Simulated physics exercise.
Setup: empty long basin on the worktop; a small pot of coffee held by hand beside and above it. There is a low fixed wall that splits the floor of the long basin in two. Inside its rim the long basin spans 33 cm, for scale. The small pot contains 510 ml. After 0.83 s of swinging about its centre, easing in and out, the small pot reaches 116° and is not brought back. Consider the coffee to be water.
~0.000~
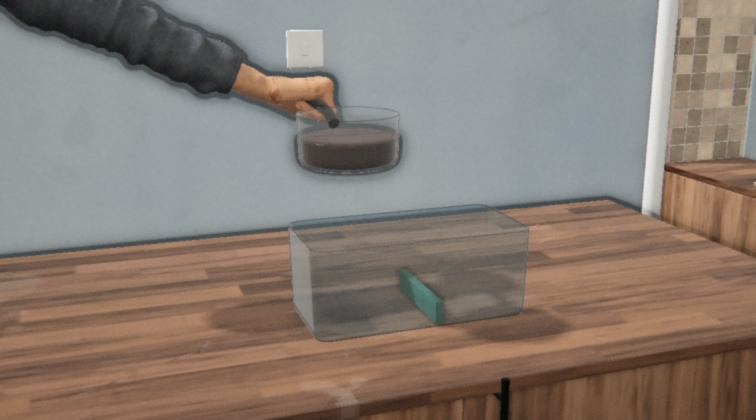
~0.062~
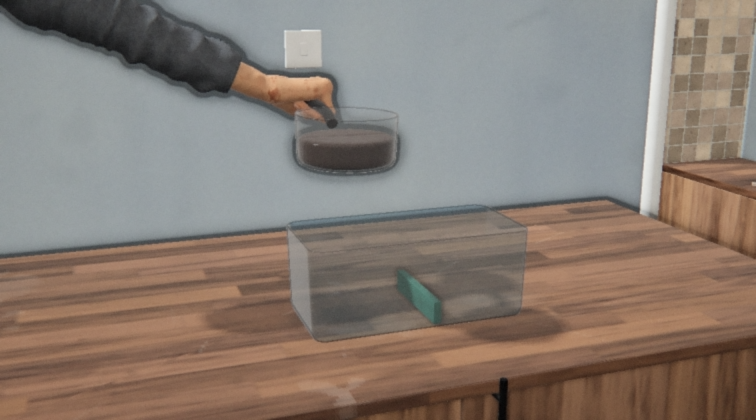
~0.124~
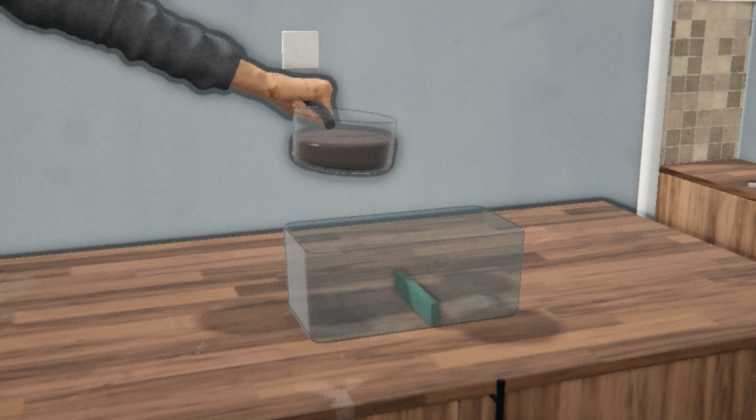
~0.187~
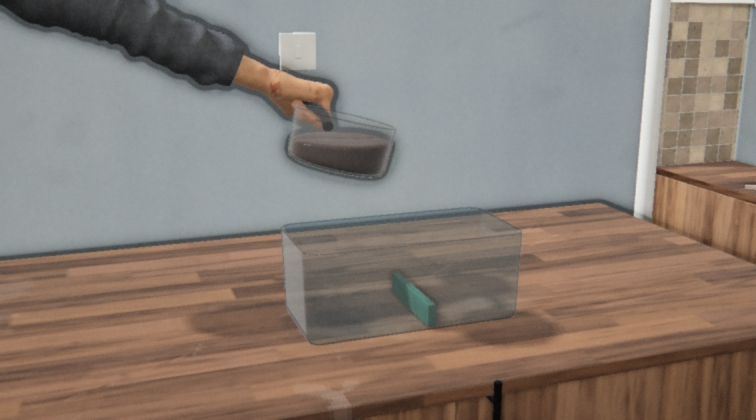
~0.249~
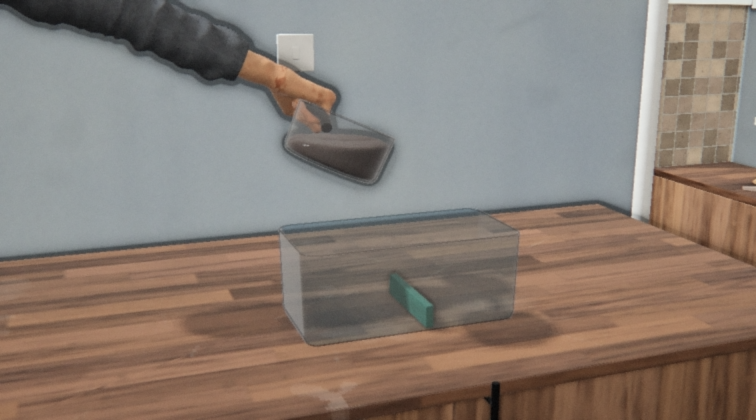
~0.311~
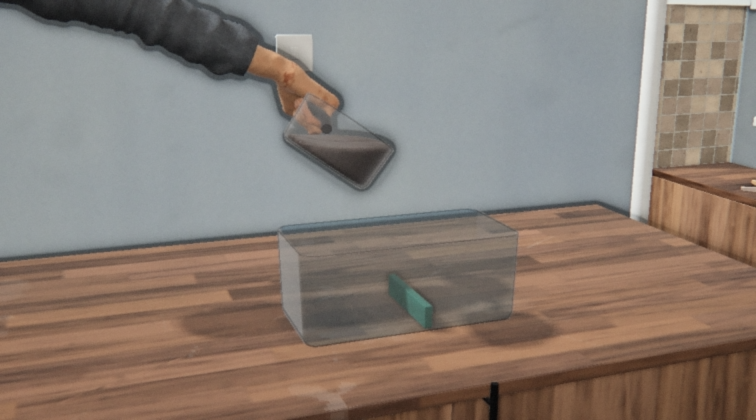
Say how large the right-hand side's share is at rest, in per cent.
Its share is roughly 50 per cent.
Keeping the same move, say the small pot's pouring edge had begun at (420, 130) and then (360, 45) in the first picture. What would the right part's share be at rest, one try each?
It comes to 70 per cent, and then 20 per cent.
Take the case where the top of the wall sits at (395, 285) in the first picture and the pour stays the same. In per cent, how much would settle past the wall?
Then roughly 80 per cent would end up there.
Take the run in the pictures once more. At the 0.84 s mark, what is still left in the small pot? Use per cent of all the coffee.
I'd estimate some 2 per cent.
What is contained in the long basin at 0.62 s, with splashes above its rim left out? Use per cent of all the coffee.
I reckon close to 40 percent of it.
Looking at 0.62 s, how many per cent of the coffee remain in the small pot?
Close to 26 in a hundred.
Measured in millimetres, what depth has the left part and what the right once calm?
On the left it stands about 10 mm, on the right about 12 mm.
By 0.62 s the tilt is 98° and 26 per cent is still to pour, 9 is left of the wall and 32 right of it.
By 0.84 s the tilt is 116° and 2 per cent is still to pour, 42 is left of the wall and 50 right of it.
By 1.08 s the tilt is 116° and 0 per cent is still to pour, 49 is left of the wall and 50 right of it.
By 1.33 s the tilt is 116° and 0 per cent is still to pour, 49 is left of the wall and 50 right of it.
At rest 49 per cent lies left of the wall, 50 right of it and 1 outside.
